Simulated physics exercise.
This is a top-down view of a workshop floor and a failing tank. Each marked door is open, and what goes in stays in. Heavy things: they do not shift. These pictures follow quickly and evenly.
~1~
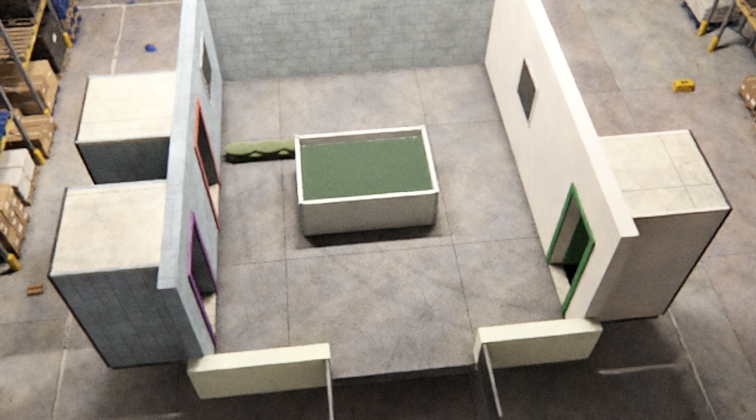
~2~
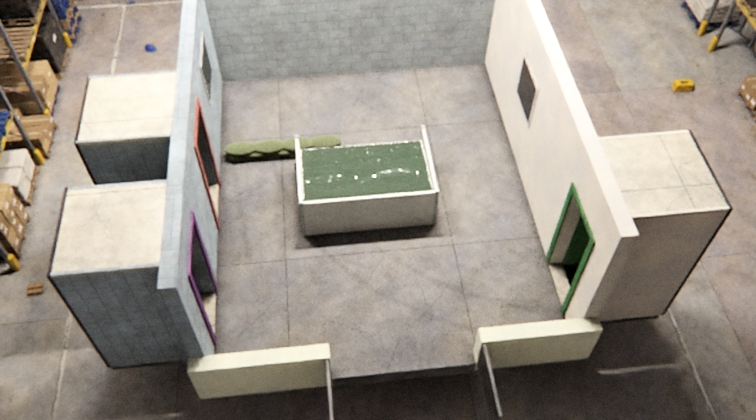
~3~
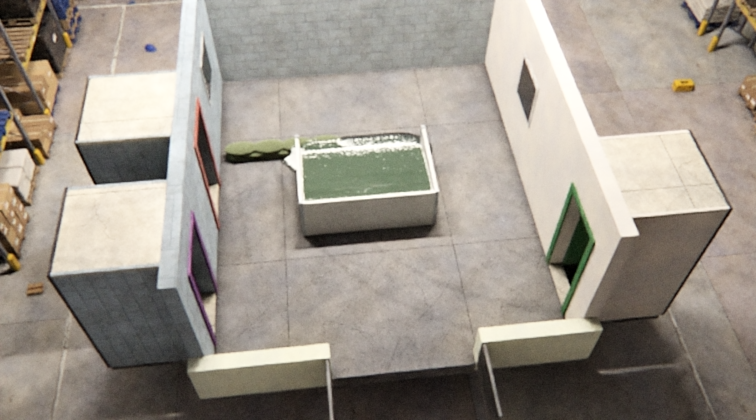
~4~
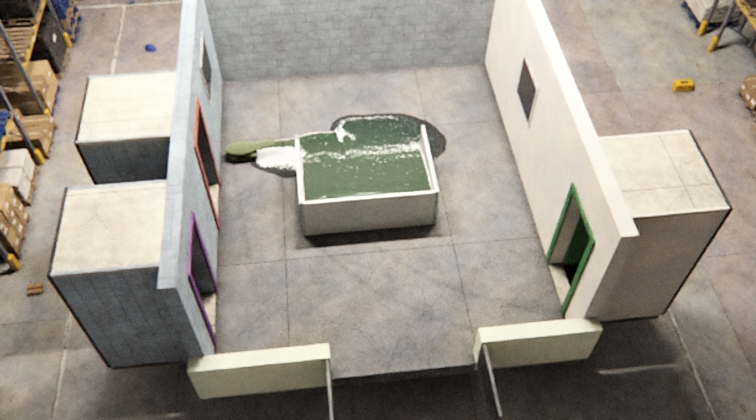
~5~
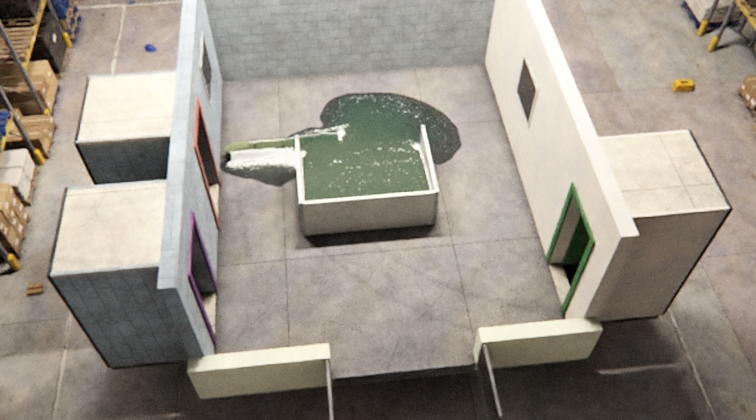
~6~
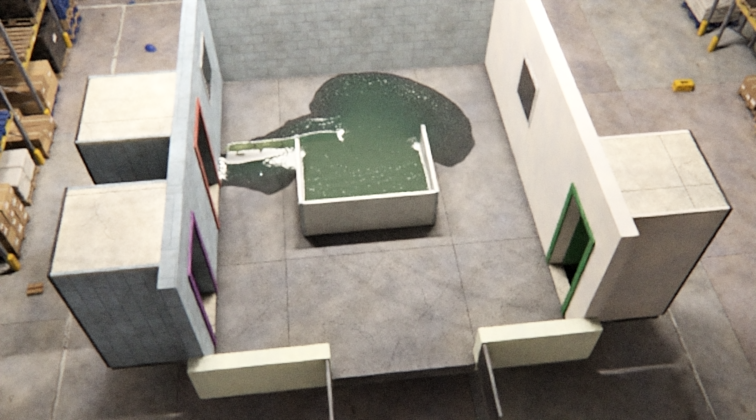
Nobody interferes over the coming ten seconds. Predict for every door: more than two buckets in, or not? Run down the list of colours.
At the end, the purple door ends up at or below the line, the green door ends up above the line, the red door ends up at or below the line.
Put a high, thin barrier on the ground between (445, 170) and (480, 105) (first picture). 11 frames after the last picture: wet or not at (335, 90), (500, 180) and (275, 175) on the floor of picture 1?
The first is inundated, the second still bare and the third inundated.
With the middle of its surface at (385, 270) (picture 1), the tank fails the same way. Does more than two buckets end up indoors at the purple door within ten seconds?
Purple door: Above the limit.
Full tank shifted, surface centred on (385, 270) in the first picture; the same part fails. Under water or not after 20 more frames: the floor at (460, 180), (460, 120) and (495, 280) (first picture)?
Spot by spot, in the order asked: Swamped, swamped, untouched.
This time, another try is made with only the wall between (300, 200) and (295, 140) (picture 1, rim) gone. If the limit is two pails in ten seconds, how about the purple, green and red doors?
One by one: Purple door ends up above; green door ends up above; red door ends up above.
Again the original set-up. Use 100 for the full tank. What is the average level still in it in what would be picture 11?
Roughly 38 %.
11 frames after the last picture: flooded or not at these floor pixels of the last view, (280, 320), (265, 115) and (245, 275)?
First spot not wet, second soaked, third soaked.
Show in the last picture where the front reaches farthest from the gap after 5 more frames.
The front should reach about (484, 64).
A moment on, water covers 40 % of the floor; the purple door not reached, the green door not reached, the red door wet at the sill, nothing in.
Next, water covers 40 % of the floor; the purple door wet at the sill, nothing in, the green door not reached, the red door under two buckets in.
Then, water covers 65 % of the floor; the purple door wet at the sill, nothing in, the green door not reached, the red door under two buckets in.
Later, water covers 90 % of the floor; the purple door wet at the sill, nothing in, the green door wet at the sill, nothing in, the red door under two buckets in.
In the end, water covers 95 % of the floor; the purple door wet at the sill, nothing in, the green door over two buckets in, the red door under two buckets in.
